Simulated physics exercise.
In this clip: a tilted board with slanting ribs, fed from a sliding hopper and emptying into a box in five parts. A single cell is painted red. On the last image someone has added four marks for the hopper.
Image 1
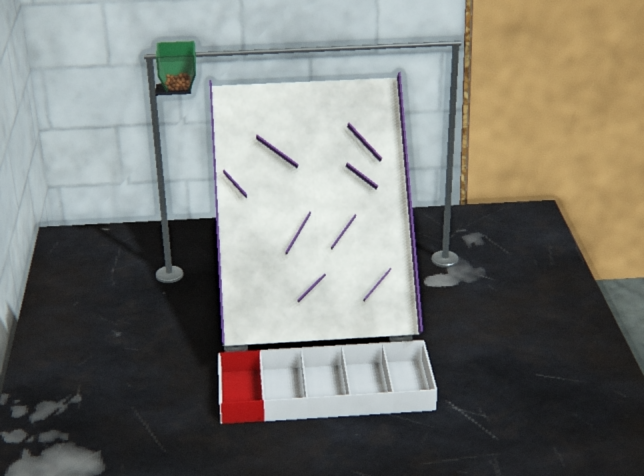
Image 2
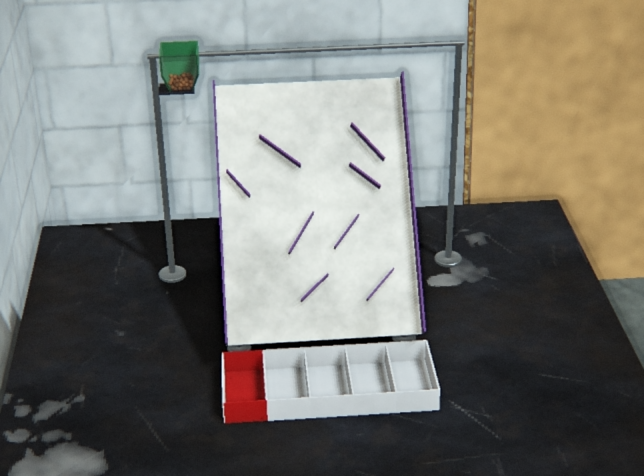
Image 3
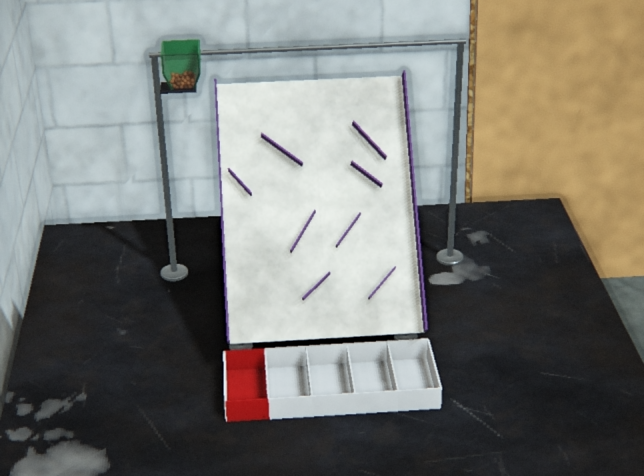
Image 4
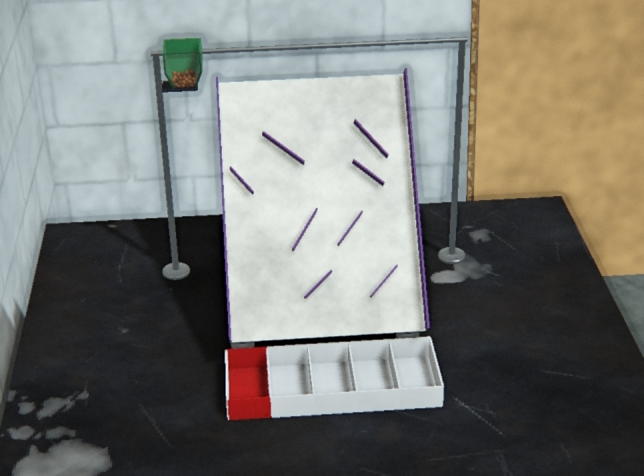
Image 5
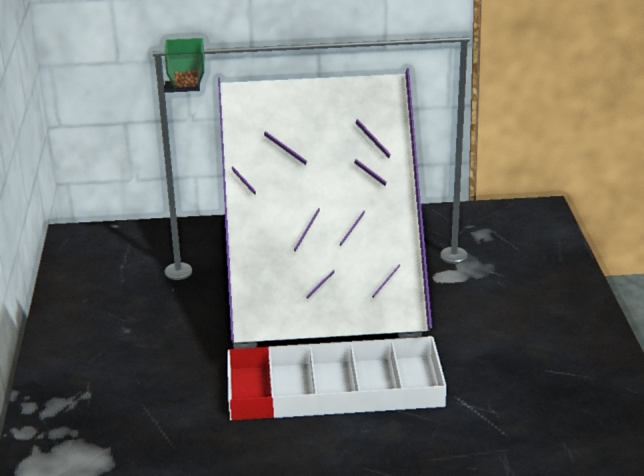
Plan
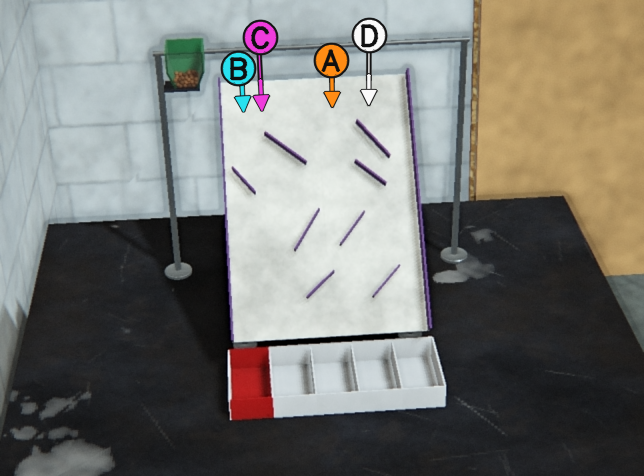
The view drifts slightly left while the green hopper, ribbed board and sectioned box stay still.
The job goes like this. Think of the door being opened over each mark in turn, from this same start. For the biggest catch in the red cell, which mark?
A.
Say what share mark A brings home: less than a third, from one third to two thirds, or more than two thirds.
It is from one third to two thirds.
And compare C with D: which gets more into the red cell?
That would be C.
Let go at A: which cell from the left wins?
The first from the left.
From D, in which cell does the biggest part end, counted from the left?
The fifth from the left.
On the marked copy, mark A meets the board at (332, 101); mark B meets the board at (243, 105); mark C meets the board at (261, 105); mark D meets the board at (368, 99).
With A, about half in the red cell, about a third in other cells, a small part outside the box.
With B, about a third in the red cell, about two thirds in other cells.
With C, about a quarter in the red cell, most in other cells.
With D, a small part in the red cell, most in other cells, a small part outside the box.
